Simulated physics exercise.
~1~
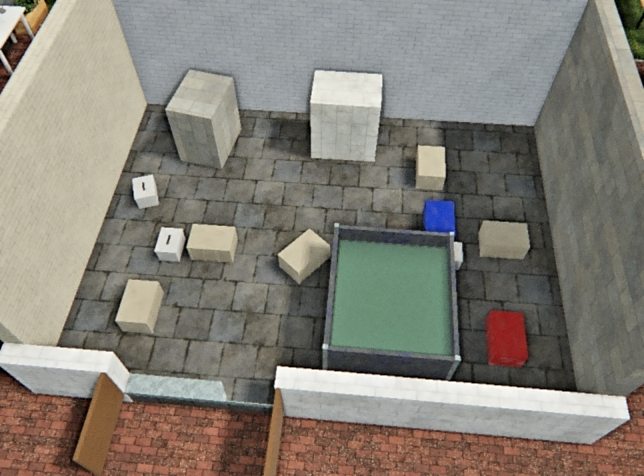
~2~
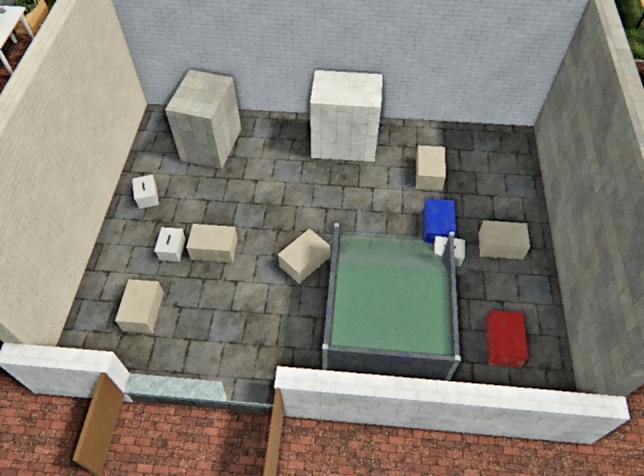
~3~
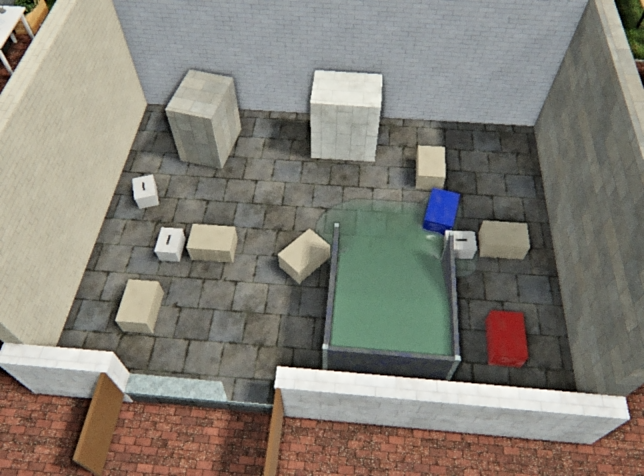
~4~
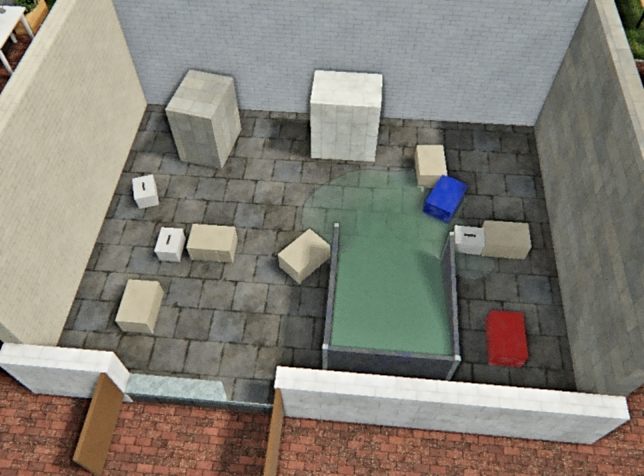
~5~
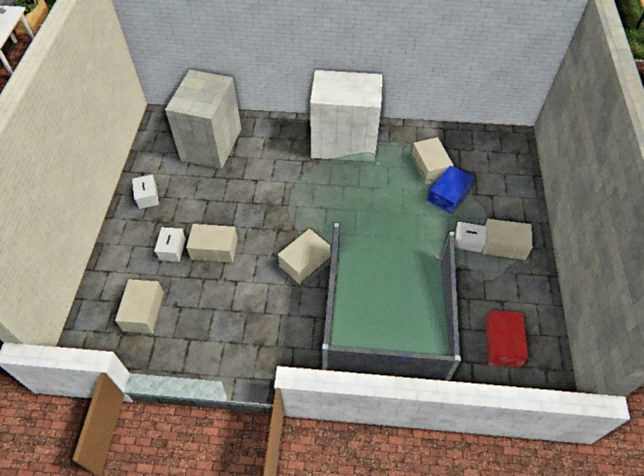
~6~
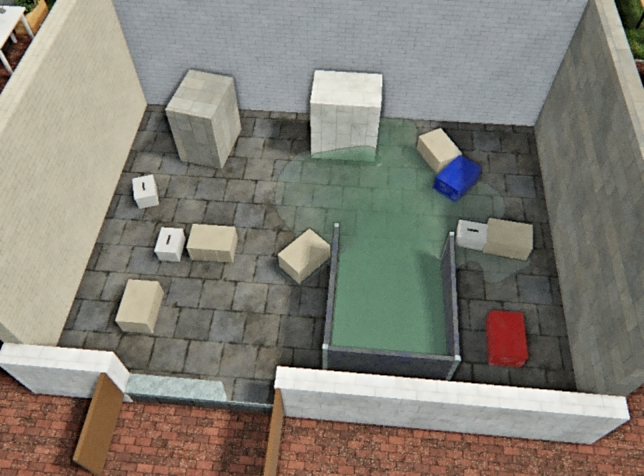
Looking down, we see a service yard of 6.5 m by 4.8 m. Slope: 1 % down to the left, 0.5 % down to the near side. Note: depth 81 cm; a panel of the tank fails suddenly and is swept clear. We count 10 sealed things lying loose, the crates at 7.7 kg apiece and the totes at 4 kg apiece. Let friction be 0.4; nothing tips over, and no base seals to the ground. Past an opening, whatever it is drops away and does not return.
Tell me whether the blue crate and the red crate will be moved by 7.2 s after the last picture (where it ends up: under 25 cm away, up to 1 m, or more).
Blue crate winds up a long way off; red crate covers a modest distance.
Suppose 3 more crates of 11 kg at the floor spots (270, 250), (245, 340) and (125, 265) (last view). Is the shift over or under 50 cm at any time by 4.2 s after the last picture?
Note, same order as listed: Inside the limit, inside the limit, beyond the limit.
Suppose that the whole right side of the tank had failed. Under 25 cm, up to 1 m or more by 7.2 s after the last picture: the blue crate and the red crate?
With that failure, the blue crate covers a big distance, and the red crate covers a big distance.
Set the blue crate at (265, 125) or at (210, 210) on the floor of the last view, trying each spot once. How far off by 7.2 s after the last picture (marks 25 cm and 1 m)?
Outcomes in order: It is shifted a bit; it is taken a long way.
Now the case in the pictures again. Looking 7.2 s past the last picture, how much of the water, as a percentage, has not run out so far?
I'd say some 96 percent hasn't gone yet.
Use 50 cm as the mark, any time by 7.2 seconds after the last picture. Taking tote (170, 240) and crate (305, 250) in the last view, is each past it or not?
Taking them in order: Exceeded and fell shy.
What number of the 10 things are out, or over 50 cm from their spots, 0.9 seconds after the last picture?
I make it 3.
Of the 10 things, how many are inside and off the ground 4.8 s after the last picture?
Count at that moment: 8.
Then, 0.9 s after the last picture the blue crate is near (522, 133), 2.1 m from its start, afloat; the red crate is near (509, 334), 0.0 m from its start, aground; 0 of 10 are out; 3 afloat.
Then, 2.8 s after the last picture the blue crate is near (523, 240), 1.1 m from its start, afloat; the red crate is near (508, 343), 0.1 m from its start, aground; 0 of 10 are out; 4 afloat.
Then, 4.8 s after the last picture the blue crate is near (549, 352), 2.3 m from its start, afloat; the red crate is near (478, 358), 0.6 m from its start, afloat; 0 of 10 are out; 8 afloat.
Then, 7.2 s after the last picture the blue crate is near (536, 314), 1.8 m from its start, afloat; the red crate is near (470, 305), 0.6 m from its start, afloat; 2 of 10 are out; 7 afloat.
